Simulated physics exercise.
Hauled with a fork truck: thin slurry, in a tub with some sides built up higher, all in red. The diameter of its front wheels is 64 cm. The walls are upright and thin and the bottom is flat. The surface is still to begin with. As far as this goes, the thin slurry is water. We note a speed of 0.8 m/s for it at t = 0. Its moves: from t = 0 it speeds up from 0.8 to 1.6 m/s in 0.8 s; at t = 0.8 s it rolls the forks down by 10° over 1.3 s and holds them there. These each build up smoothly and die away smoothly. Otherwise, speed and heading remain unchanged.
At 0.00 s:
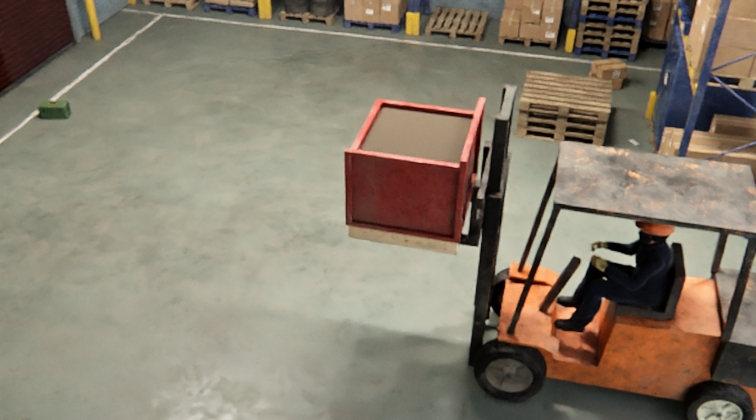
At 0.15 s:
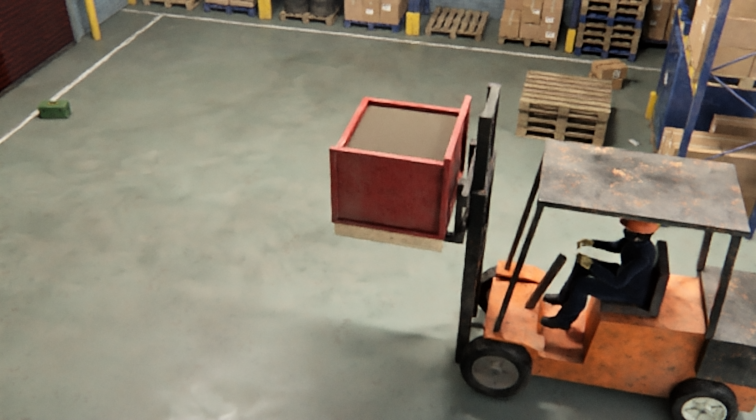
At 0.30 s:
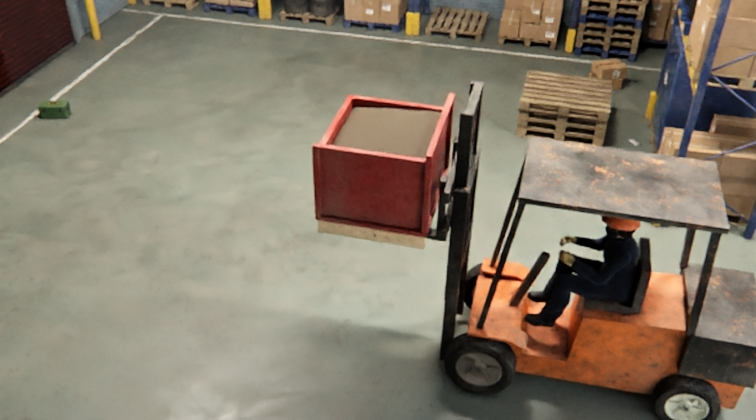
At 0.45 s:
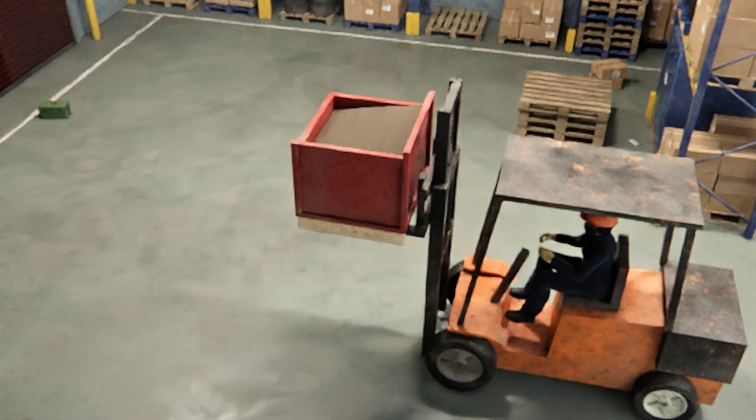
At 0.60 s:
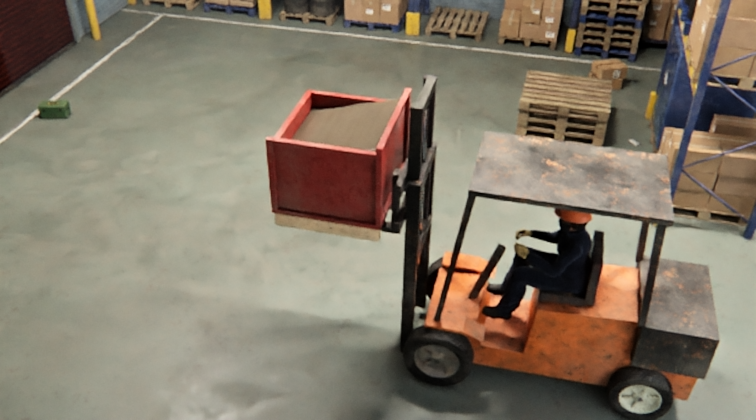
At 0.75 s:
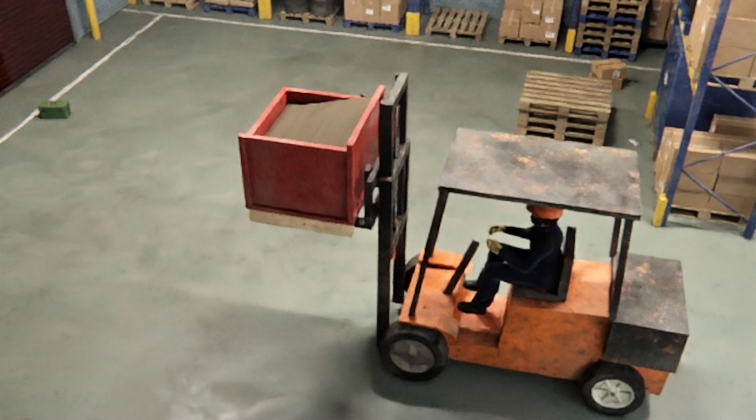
At first, an orange forklift with a seated driver in an orange helmet holds up a red, open-topped tub of brownish liquid with a flat surface. The forklift rolls left across the warehouse floor, and the liquid's surface slants, climbing toward the mast side, then eases to a slightly gentler slope.
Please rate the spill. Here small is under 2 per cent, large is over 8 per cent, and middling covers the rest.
The spill comes out large.
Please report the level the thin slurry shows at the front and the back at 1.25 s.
The surface sits near 62 cm in front and near 52 cm at the rear.
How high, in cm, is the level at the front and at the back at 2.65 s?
At the front 52 cm, at the back 54 cm.
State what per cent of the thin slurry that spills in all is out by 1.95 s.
Near 0 in a hundred.
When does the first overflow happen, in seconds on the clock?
At roughly 2.0 s.
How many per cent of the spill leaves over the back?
Some 0 per cent of it.
After 1.25 s front 62 cm, middle 56 cm, back 51 cm above the floor; no loss so far.
After 1.95 s front 69 cm, middle 54 cm, back 42 cm above the floor; no loss so far.
After 2.65 s front 52 cm, middle 50 cm, back 54 cm above the floor; the loss stands at 7 per cent, over the front.
After 5.09 s the loss stands at 10 per cent, over the front, 46 of 452 litres.
